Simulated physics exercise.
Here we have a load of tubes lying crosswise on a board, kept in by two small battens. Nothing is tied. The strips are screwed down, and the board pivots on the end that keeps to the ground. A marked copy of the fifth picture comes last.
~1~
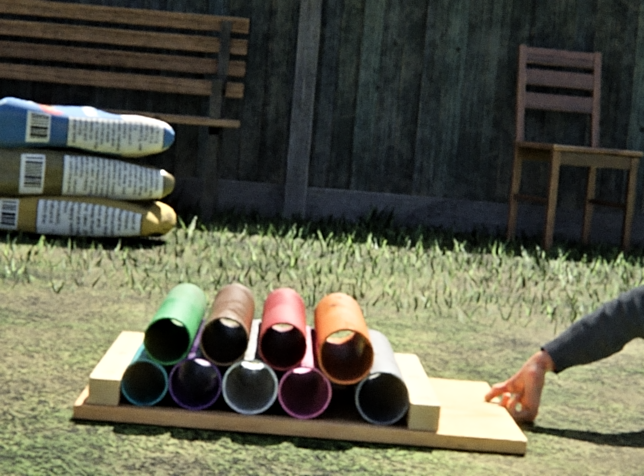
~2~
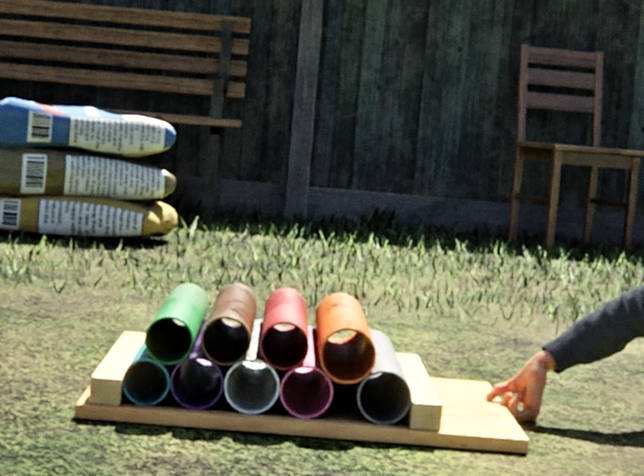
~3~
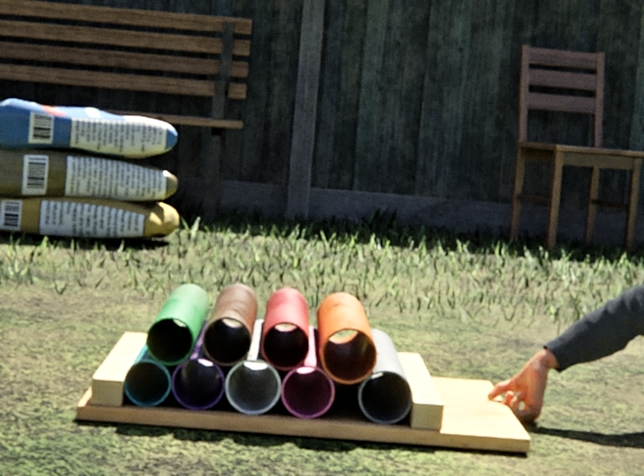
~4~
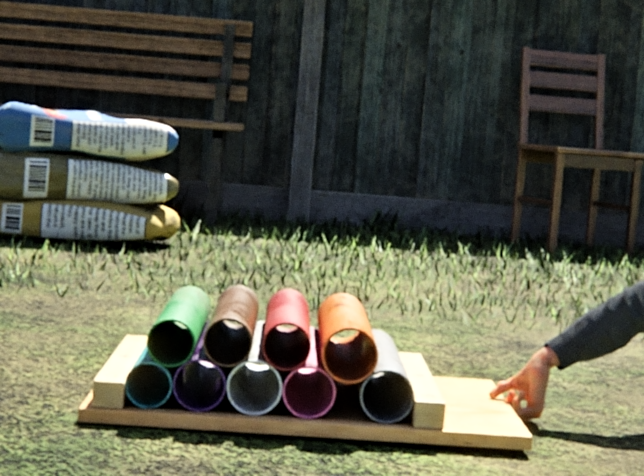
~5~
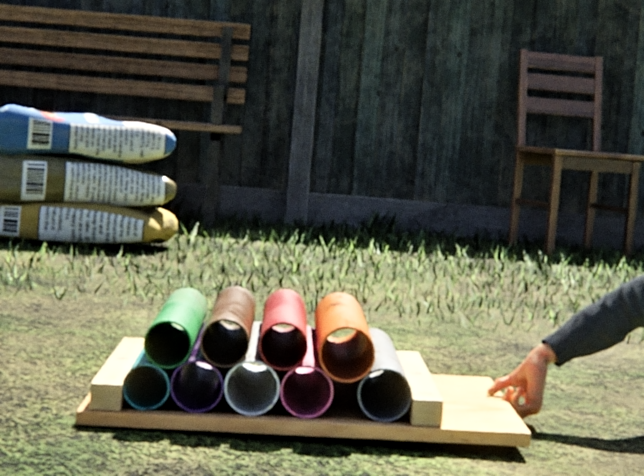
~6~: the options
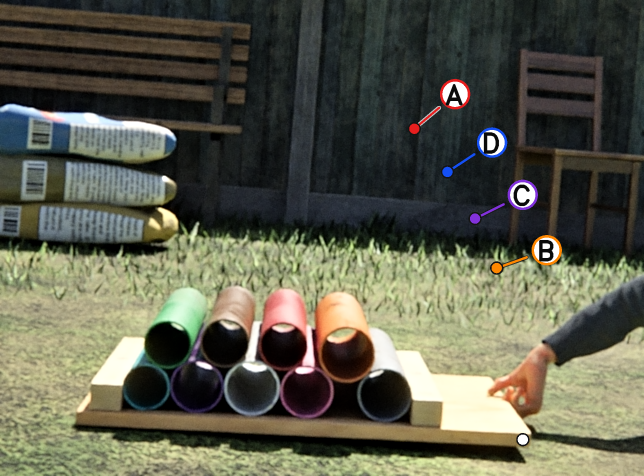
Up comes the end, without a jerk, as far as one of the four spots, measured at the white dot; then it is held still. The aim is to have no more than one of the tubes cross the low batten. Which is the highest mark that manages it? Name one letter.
Stop at B.
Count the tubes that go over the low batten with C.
At C the number is four.
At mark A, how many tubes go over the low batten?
With A, four.
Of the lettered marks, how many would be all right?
One of the four.
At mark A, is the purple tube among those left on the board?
The purple tube: Yes.
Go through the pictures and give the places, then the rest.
The first frame shows turquoise tube (145, 382); purple tube (195, 383); white tube (250, 387).
The second frame shows white tube (252, 386); pink tube (306, 392).
The third frame shows board (304, 386); grey tube (386, 397); orange tube (349, 355).
The fourth frame shows board (306, 387); turquoise tube (149, 385); purple tube (200, 385).
The fifth frame shows board (303, 387); turquoise tube (146, 387); purple tube (197, 386).
On the marked copy, A at (414, 129); B at (496, 268); C at (475, 219); D at (447, 172); the white dot at (523, 440).
With B. Early on, board at 15°.
Further on, board at 24°.
At the end, board at 24°, one over the low batten (green).
As for the rest, A four over the low batten (green, orange, brown, red); C four over the low batten (green, orange, brown, red); D four over the low batten (green, orange, brown, red).
